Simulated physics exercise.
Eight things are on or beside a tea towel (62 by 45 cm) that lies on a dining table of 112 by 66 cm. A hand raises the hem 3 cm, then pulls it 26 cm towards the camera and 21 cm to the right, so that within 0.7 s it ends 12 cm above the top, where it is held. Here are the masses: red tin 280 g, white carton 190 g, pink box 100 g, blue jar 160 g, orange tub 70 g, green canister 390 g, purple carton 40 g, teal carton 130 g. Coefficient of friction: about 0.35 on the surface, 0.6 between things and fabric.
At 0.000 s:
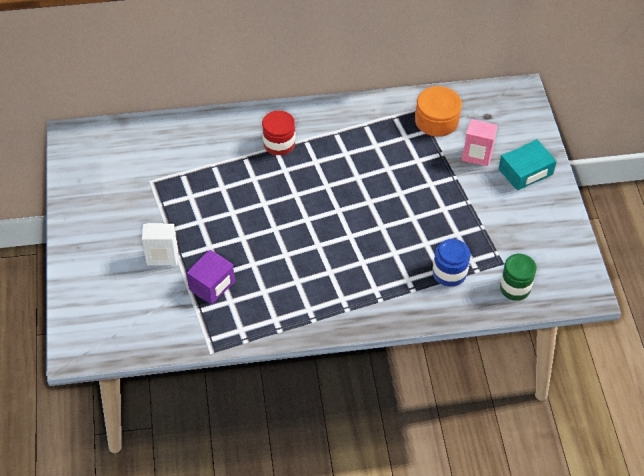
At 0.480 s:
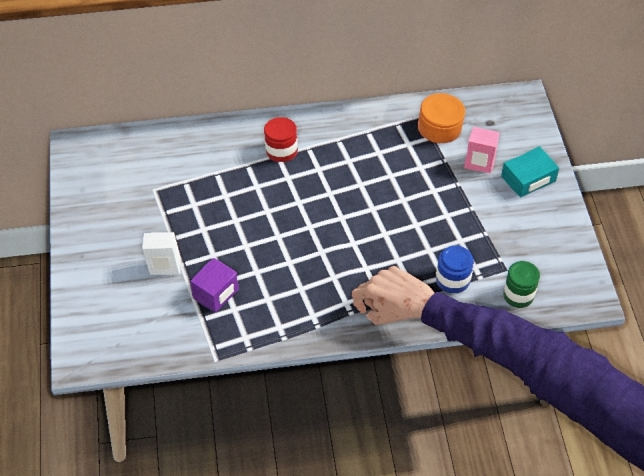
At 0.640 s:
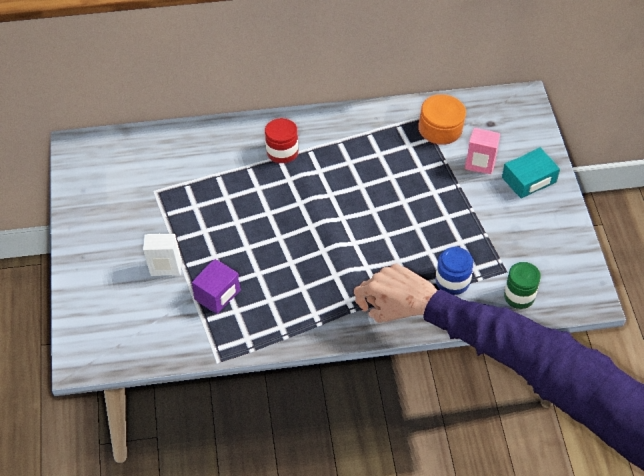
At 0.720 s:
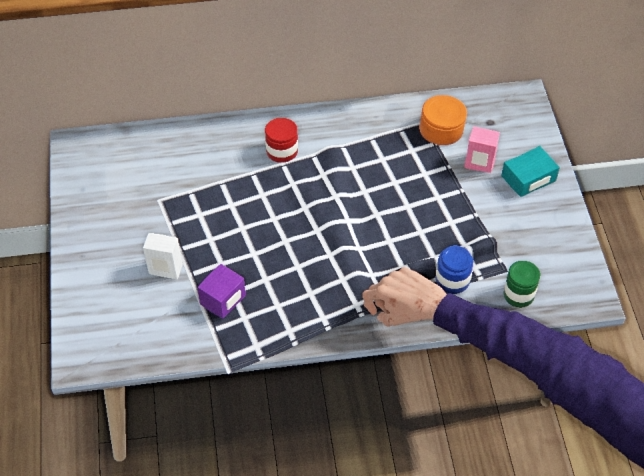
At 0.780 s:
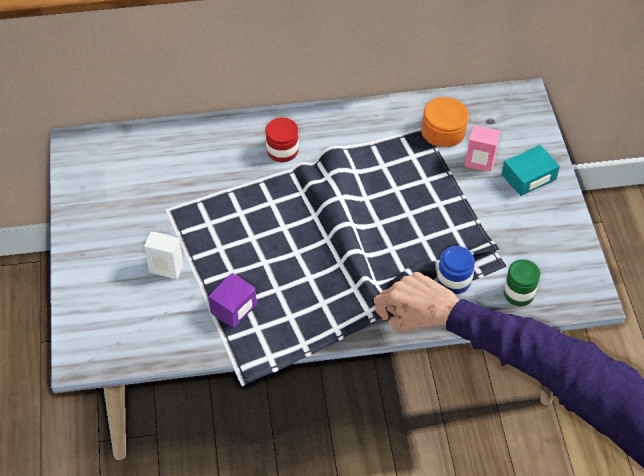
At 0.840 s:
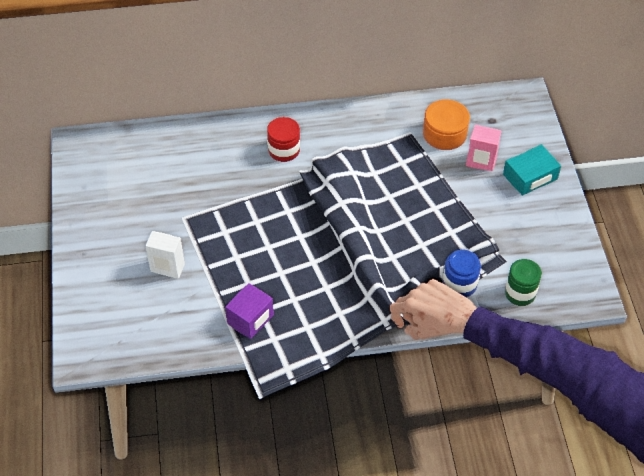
At the start, a dark checked cloth lies flat on a wooden table, with colorful containers on and around it. A purple-sleeved hand reaches in from the right, grips the near edge, and moves it slightly rightward. The cloth bunches into folds, its left side sliding right and carrying the purple box along.
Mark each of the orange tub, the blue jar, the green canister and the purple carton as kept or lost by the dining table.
Orange tub: Kept; blue jar: Lost; green canister: Kept; purple carton: Lost.
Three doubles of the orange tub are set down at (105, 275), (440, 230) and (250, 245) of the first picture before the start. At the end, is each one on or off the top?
So it goes: The first one is still up there, the next ends up off, the last ends up off.
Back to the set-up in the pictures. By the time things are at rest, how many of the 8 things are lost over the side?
It adds up to 2.
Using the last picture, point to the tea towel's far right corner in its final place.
(362, 288), roughly.
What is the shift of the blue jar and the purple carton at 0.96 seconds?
Estimate: Blue jar near 4 cm, purple carton near 20 cm.
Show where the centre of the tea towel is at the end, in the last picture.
(407, 396) or thereabouts.
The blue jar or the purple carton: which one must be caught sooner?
The purple one goes first.
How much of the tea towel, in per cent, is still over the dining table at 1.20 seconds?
I'd say close to 55 per cent of it.
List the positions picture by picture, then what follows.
Orange tub (439, 102); blue jar (454, 250); green canister (521, 266); purple carton (210, 268); tea towel corners (211, 354) (149, 181), in the first frame.
Tea towel corners (215, 362) (153, 190); grip (366, 311), in the second frame.
Tea towel corners (217, 363) (153, 192); grip (368, 308), in the third frame.
Orange tub (444, 111); white carton (161, 243); purple carton (221, 282); tea towel corners (228, 373) (158, 200); grip (376, 312), in the fourth frame.
Orange tub (446, 113); purple carton (232, 292); tea towel corners (166, 210); grip (388, 317), in the fifth frame.
Orange tub (447, 115); blue jar (464, 261); green canister (526, 271); purple carton (249, 302); tea towel corners (182, 218) (410, 132); grip (403, 325), in the sixth frame.
At 1.0 s, 85 % of the tea towel is still over the top; purple carton 18 cm off its start, blue jar 4 cm off its start, orange tub 3 cm off its start.
At 1.1 s, 70 % of the tea towel is still over the top; purple carton 28 cm off its start, blue jar 9 cm off its start, orange tub 3 cm off its start.
At 1.2 s, 55 % of the tea towel is still over the top; purple carton over the edge, blue jar on its side, 16 cm off its start at (489, 333), orange tub 3 cm off its start at (447, 116).
At 1.3 s, 25 % of the tea towel is still over the top; purple carton over the edge, blue jar on its side, 25 cm off its start, orange tub 3 cm off its start.
At 2.9 s, 10 % of the tea towel is still over the top; purple carton over the edge, blue jar over the edge, orange tub 3 cm off its start at (447, 116), green canister 0 cm off its start at (526, 271).
